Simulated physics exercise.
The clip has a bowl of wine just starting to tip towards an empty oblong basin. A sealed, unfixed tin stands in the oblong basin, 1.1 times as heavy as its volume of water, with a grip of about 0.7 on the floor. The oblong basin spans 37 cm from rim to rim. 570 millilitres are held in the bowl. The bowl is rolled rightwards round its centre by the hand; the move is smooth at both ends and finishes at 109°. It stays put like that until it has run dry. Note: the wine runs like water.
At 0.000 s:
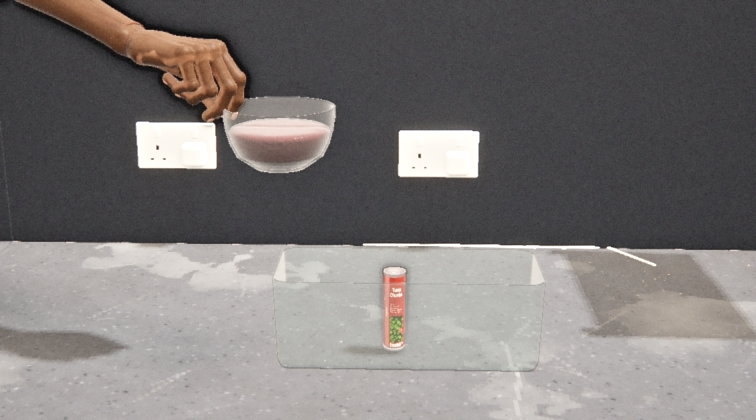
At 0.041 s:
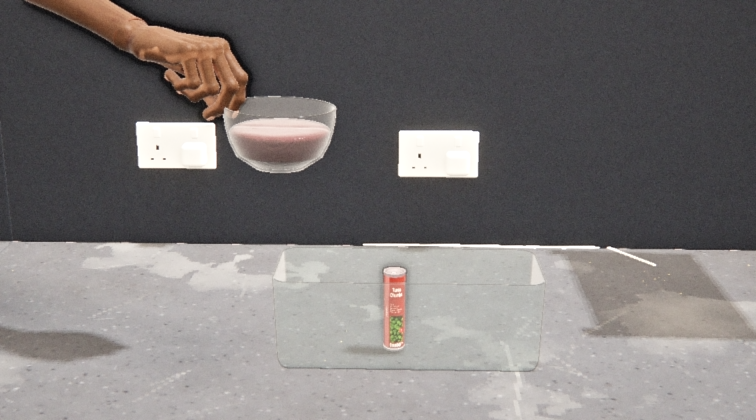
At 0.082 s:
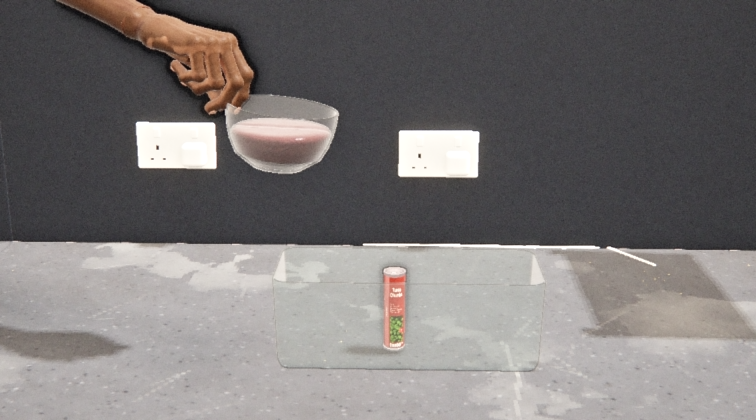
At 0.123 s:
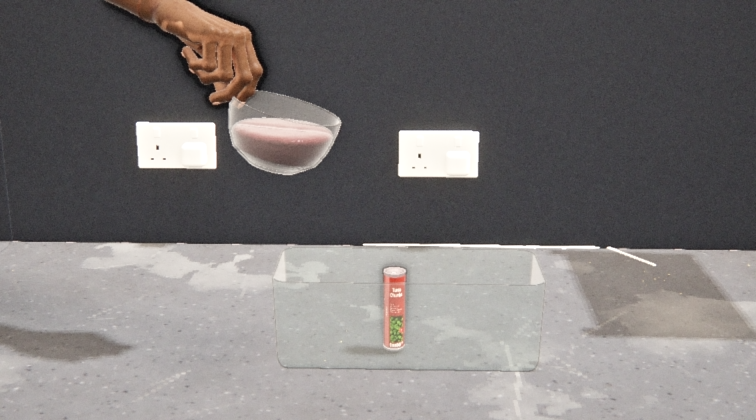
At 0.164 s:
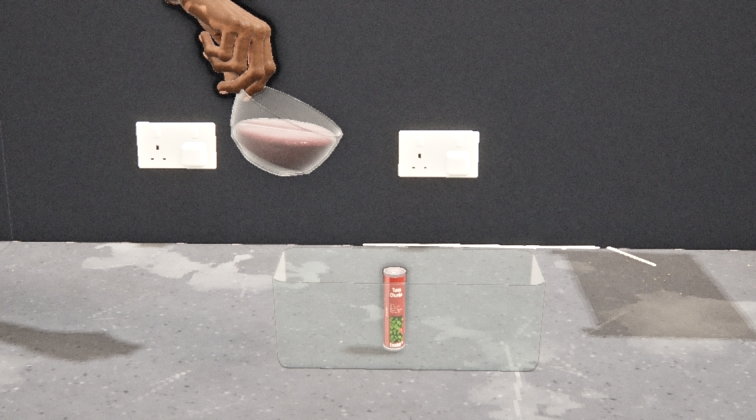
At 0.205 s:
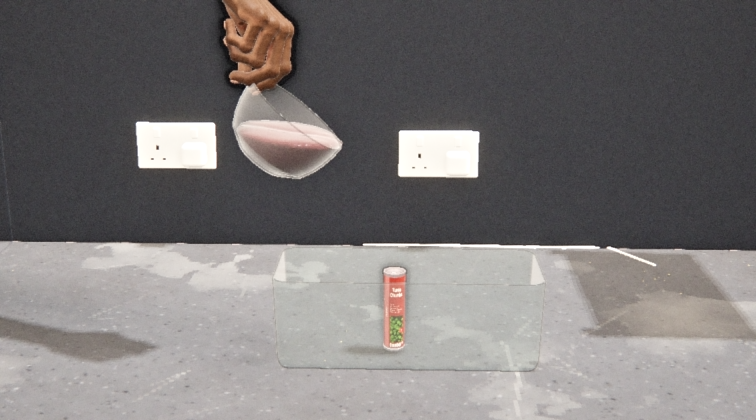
To begin with, a hand holds a glass bowl of pinkish liquid level above and to the left of a clear oblong basin with a red tin. The hand then rolls the bowl rightwards, gradually at first, then more steeply, as the liquid shifts up to its lowered right rim.
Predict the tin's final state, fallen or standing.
My guess is it's going to keel over.
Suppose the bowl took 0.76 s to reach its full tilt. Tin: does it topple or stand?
The tin stays on its base.
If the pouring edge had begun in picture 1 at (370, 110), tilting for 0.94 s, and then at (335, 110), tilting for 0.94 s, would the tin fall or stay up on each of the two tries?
The tin stays vertical the first time and stays vertical the second time.
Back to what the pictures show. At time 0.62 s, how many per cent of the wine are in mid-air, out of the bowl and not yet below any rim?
About 7 percent.
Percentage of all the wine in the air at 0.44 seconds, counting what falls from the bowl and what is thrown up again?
At that moment, about 62 percent.
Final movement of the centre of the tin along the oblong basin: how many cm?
All told, the tin's centre has moved close to 9.0 cm.
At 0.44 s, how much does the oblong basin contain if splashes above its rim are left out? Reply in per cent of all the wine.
About 22%.
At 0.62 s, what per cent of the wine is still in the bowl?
I'd estimate some 0 per cent.
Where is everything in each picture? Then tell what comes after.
In the first picture, it leans 0°; its right rim is at (334, 109); the wine meets the walls at (230, 127) and (331, 128); the oblong basin's rim runs from (278, 265) to (540, 268); the tin's top is at (395, 275).
In the second picture, it leans 2°; its right rim is at (335, 110); the wine meets the walls at (230, 126) and (331, 129).
In the third picture, it leans 7°; its right rim is at (337, 116); the wine meets the walls at (231, 125) and (332, 131).
In the fourth picture, it leans 15°; its right rim is at (339, 124); the wine meets the walls at (233, 124) and (334, 132).
In the fifth picture, it leans 26°; its right rim is at (341, 136); the wine meets the walls at (235, 124) and (337, 136).
In the sixth picture, it leans 39°; its right rim is at (339, 149); the wine meets the walls at (238, 125) and (337, 138); 1 per cent is over the edge.
After 0.44 s the tilt is 106° and 14 per cent is still to pour; the tin stands where it began.
After 0.62 s the tilt is 109° and 0 per cent is still to pour; the tin leans 6°.
After 0.80 s the tilt is 109° and 0 per cent is still to pour; the tin leans 40°.
After 1.00 s the tilt is 109° and 0 per cent is still to pour; the tin lies on its side.
In the end the tin lies on its side.
